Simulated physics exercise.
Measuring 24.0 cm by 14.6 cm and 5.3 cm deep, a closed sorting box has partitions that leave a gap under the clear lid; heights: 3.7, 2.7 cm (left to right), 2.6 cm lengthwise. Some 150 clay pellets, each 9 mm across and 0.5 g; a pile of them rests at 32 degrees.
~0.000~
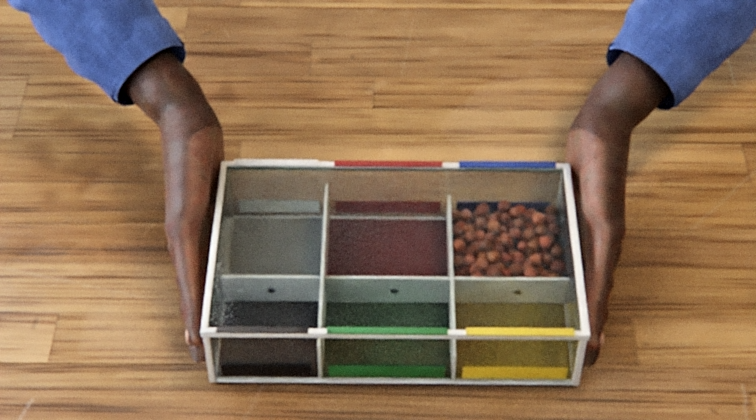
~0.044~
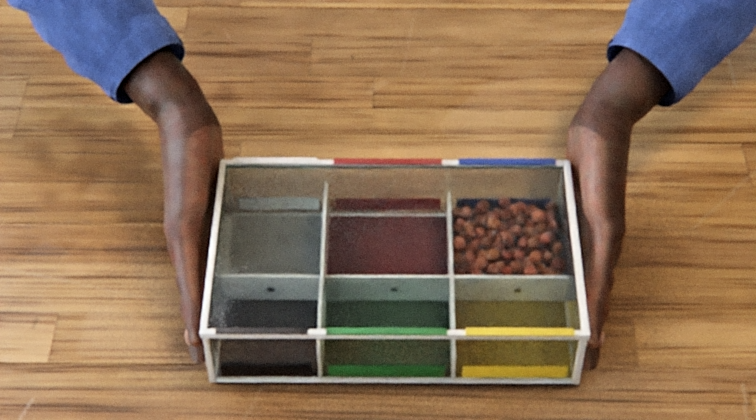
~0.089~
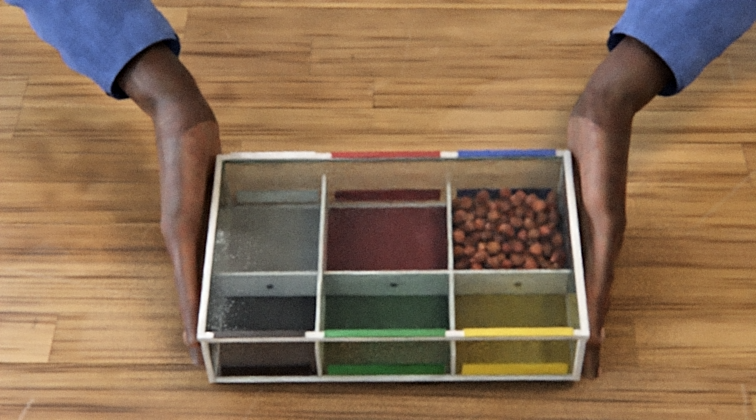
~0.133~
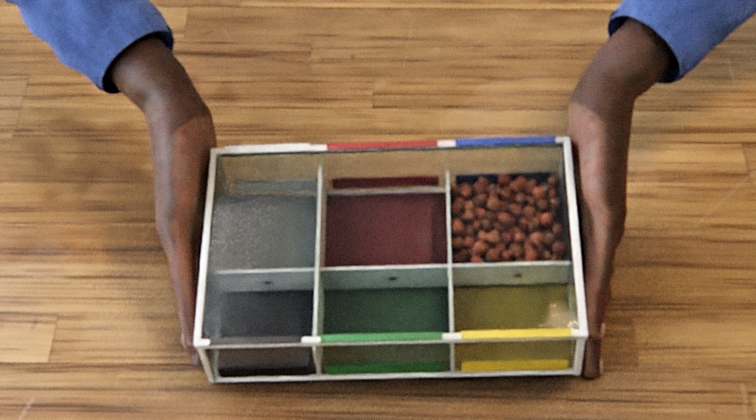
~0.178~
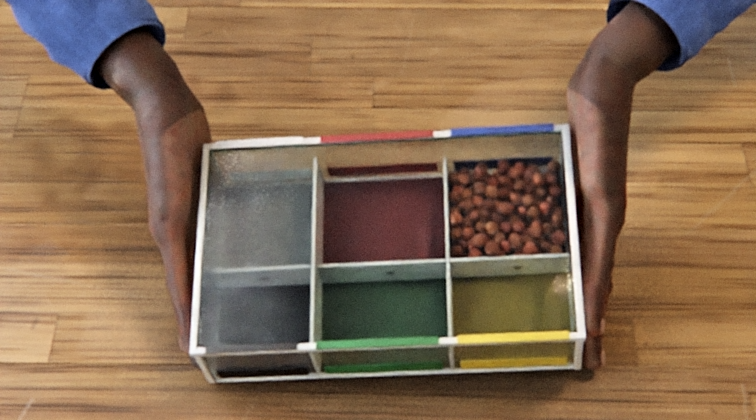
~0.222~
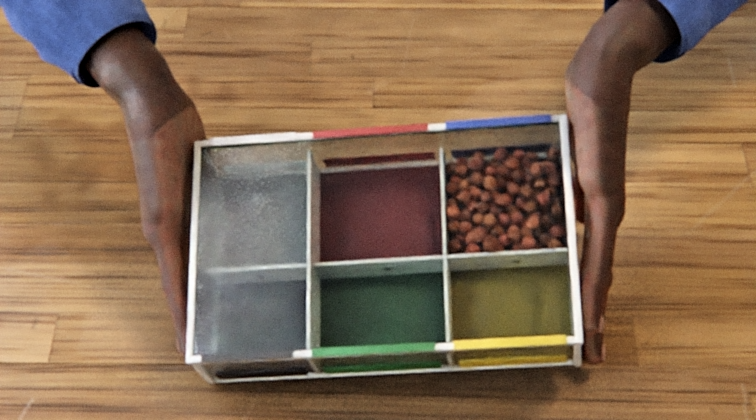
Two dark-skinned hands in blue sleeves hold a clear-lidded box at its left and right sides over a striped wooden surface, seen from above by a still camera. The box has six compartments, grey, dark red and blue along the back and dark grey, green and yellow along the front, with reddish-brown pellets heaped in the back right one. Starting almost level, the box gradually tilts toward the front left as the hands raise its back edge, while the pellets stay in their compartment.
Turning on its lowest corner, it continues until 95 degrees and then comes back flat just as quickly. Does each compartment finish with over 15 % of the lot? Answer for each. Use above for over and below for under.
Verdicts: Red below, blue below, green above, yellow above, white below, black below.
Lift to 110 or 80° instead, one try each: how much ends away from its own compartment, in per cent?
100 % and 70 %.
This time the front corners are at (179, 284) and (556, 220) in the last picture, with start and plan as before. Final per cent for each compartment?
Red 30; blue 55; green 0; yellow 0; white 20; black 0.
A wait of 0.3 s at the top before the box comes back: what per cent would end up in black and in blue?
In per cent: Black 10; blue 5.
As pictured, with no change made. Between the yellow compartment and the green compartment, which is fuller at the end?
It's the green one that holds more.
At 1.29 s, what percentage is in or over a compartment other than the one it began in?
I'd put it at about 90 per cent.
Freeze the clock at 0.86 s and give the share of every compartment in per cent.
You'd see red at 5, blue at 35, green at 25, yellow at 35, white at 0 and black at 0 per cent.
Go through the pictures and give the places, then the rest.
The first frame shows box tilt 0 degrees, front corners at (208, 330) and (582, 333); blue 100 %.
The second frame shows box tilt 1 degrees, front corners at (207, 331) and (582, 333).
The third frame shows box tilt 4 degrees, front corners at (205, 335) and (582, 332), lowest corner left front.
The fourth frame shows box tilt 10 degrees, front corners at (201, 341) and (580, 332), lowest corner left front.
The fifth frame shows box tilt 16 degrees, front corners at (197, 349) and (578, 334), lowest corner left front.
The sixth frame shows box tilt 22 degrees, front corners at (193, 357) and (576, 337), lowest corner left front; blue 100 %. Its pace works out near 135 degrees a second.
After 0.86 s, tilt 94 degrees; red 5 %, blue 35 %, green 25 %, yellow 35 %.
After 1.29 s, tilt 40 degrees; blue 10 %, green 50 %, yellow 35 %, black 10 %.
Then, at 1.79 s, tilt 0 degrees; blue 10 %, green 50 %, yellow 35 %, black 10 %.
In the end, at 2.1 s, red 0 %, blue 10 %, green 50 %, yellow 35 %, white 0 %, black 10 %.
